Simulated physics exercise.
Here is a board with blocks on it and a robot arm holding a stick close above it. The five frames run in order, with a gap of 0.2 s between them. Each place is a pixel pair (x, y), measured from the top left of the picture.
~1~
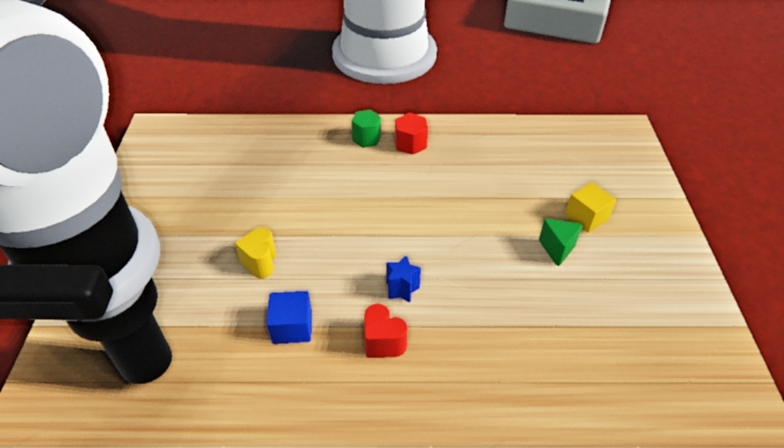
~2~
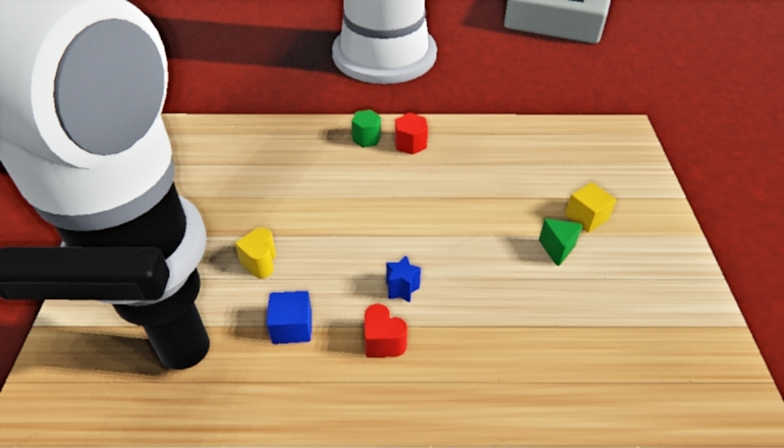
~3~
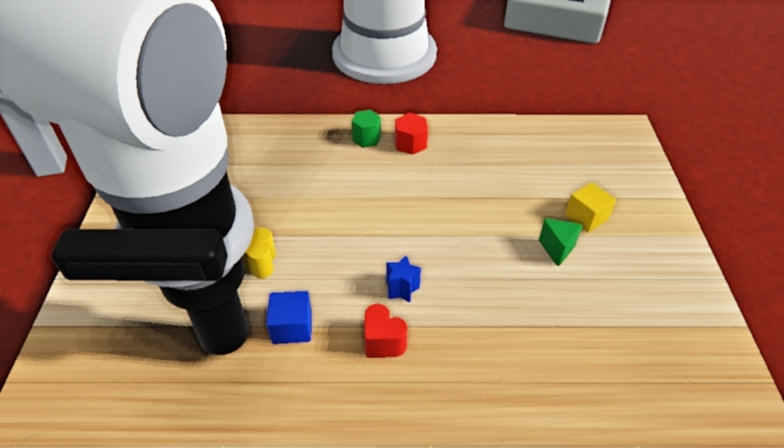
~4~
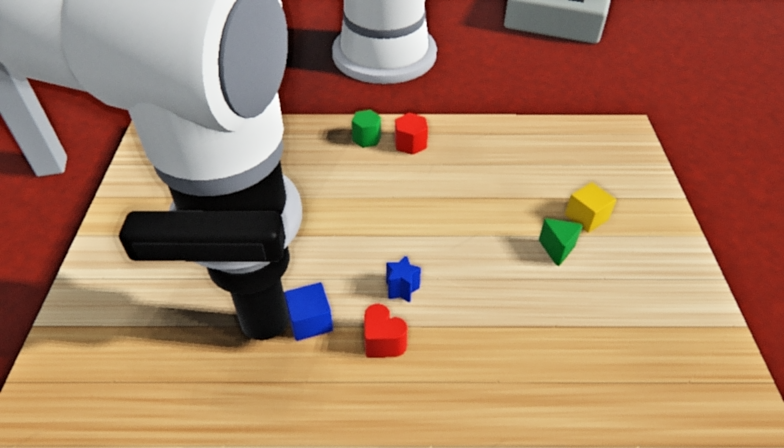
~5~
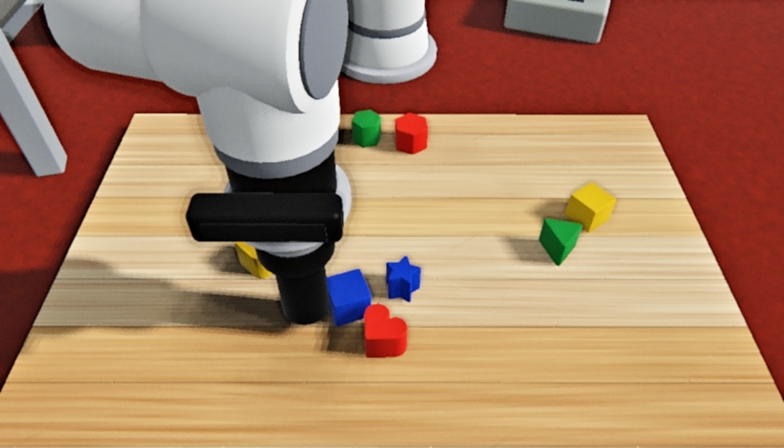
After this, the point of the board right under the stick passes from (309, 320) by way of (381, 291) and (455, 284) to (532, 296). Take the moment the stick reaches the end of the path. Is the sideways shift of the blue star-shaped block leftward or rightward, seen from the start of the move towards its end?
The answer is left.
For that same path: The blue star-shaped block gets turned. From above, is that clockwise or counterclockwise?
The answer is counter-clockwise.
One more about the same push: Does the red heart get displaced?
No.
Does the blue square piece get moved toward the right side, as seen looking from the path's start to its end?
No.
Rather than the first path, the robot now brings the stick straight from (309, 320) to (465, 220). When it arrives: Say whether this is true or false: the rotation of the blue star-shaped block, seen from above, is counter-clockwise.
My answer: False.
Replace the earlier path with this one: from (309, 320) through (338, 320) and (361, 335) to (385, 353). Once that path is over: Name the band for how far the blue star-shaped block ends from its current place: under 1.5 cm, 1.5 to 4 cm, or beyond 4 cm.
Below 1.5 cm.
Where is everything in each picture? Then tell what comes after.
In the first picture, stick tip at (147, 362); block tops, blue square piece at (288, 307); red heart at (383, 323); blue star-shaped block at (403, 269).
In the second picture, stick at (185, 349); blocks unchanged.
In the third picture, stick at (225, 335); blocks unchanged.
In the fourth picture, stick at (265, 321); blue square piece at (307, 301).
In the fifth picture, stick at (306, 306); blue square piece at (347, 287); red heart at (383, 323); blue star-shaped block at (403, 269).
The first path, step by step. One third of the way, stick at (381, 277); blue square piece at (421, 261); blue star-shaped block at (453, 254).
Two thirds of the way, stick at (458, 270); blue square piece at (493, 248), turned 20° anticlockwise; blue star-shaped block at (516, 232), turned 30° anticlockwise.
At the end, stick at (536, 283); blue square piece at (528, 242), turned 55° anticlockwise; red heart in place; blue star-shaped block at (532, 219), turned 65° anticlockwise.
